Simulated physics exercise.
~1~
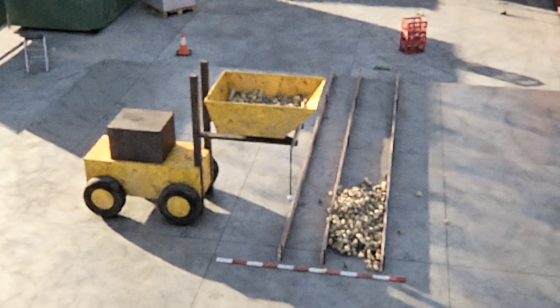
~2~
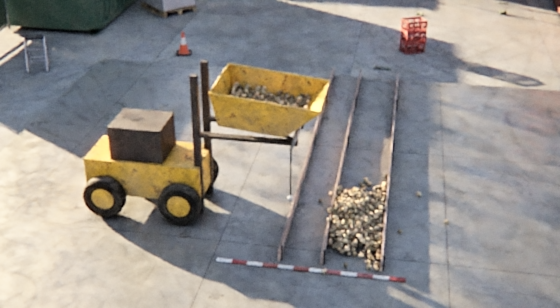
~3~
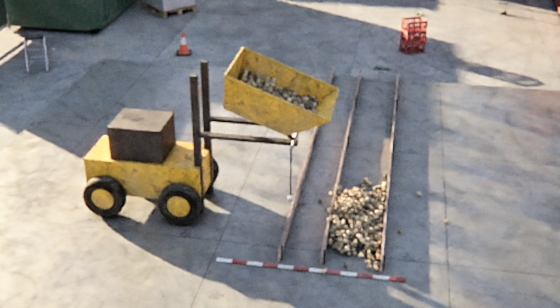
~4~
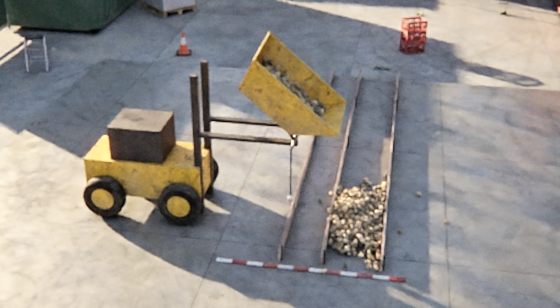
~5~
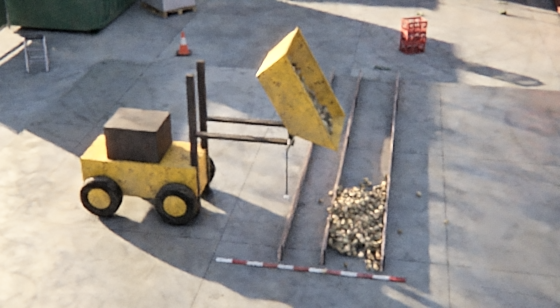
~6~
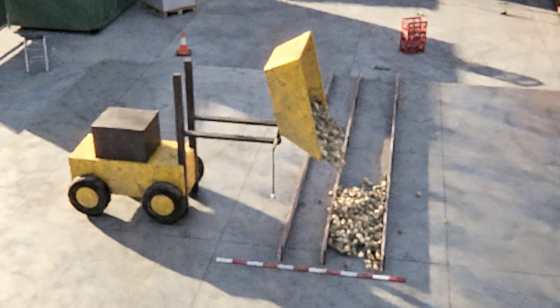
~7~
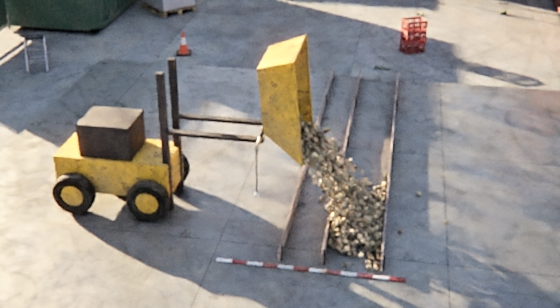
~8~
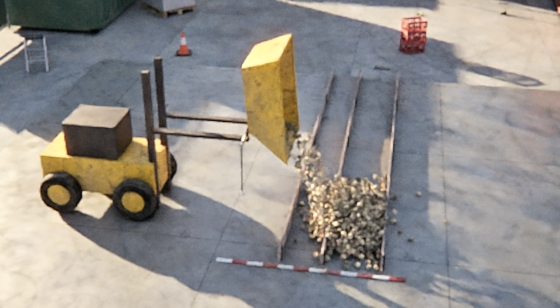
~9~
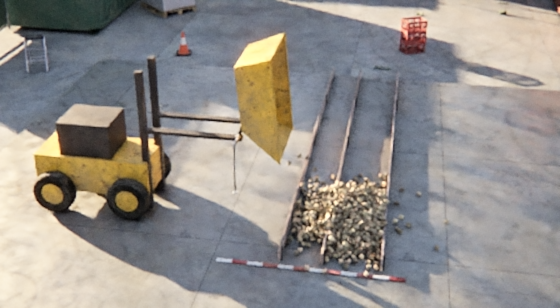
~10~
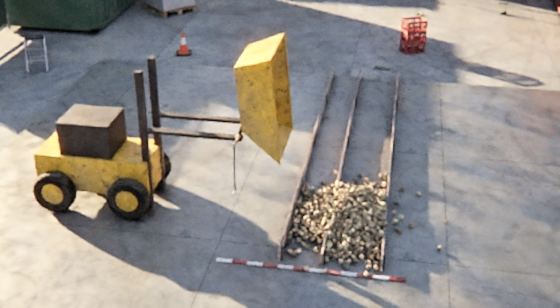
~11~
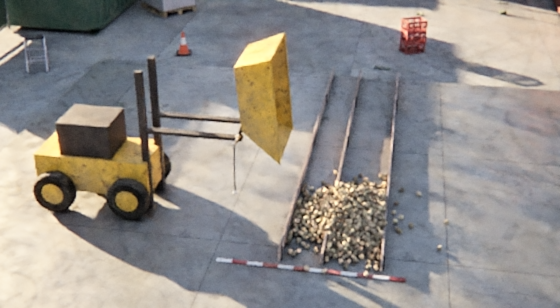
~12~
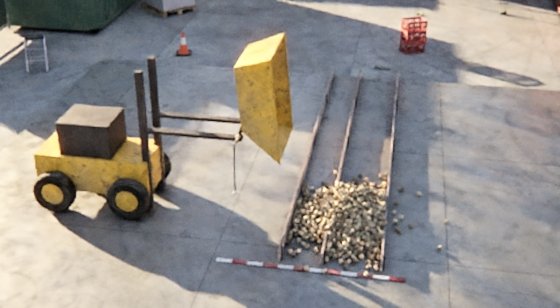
A yellow fork truck holds a skip of pale stones up beside long, narrow planks laid on a grey yard, where an earlier heap already lies between the middle and right-hand planks. The skip tilts steadily to the right, its left end rising while the stones stay inside at first. As it grows steep, the truck rolls back to the left and the stones pour from the lower edge. They tumble across both bays and merge with the heap, a few scattering past the last plank. The truck stops with its emptied skip still steeply tipped, and the widened pile lies still.
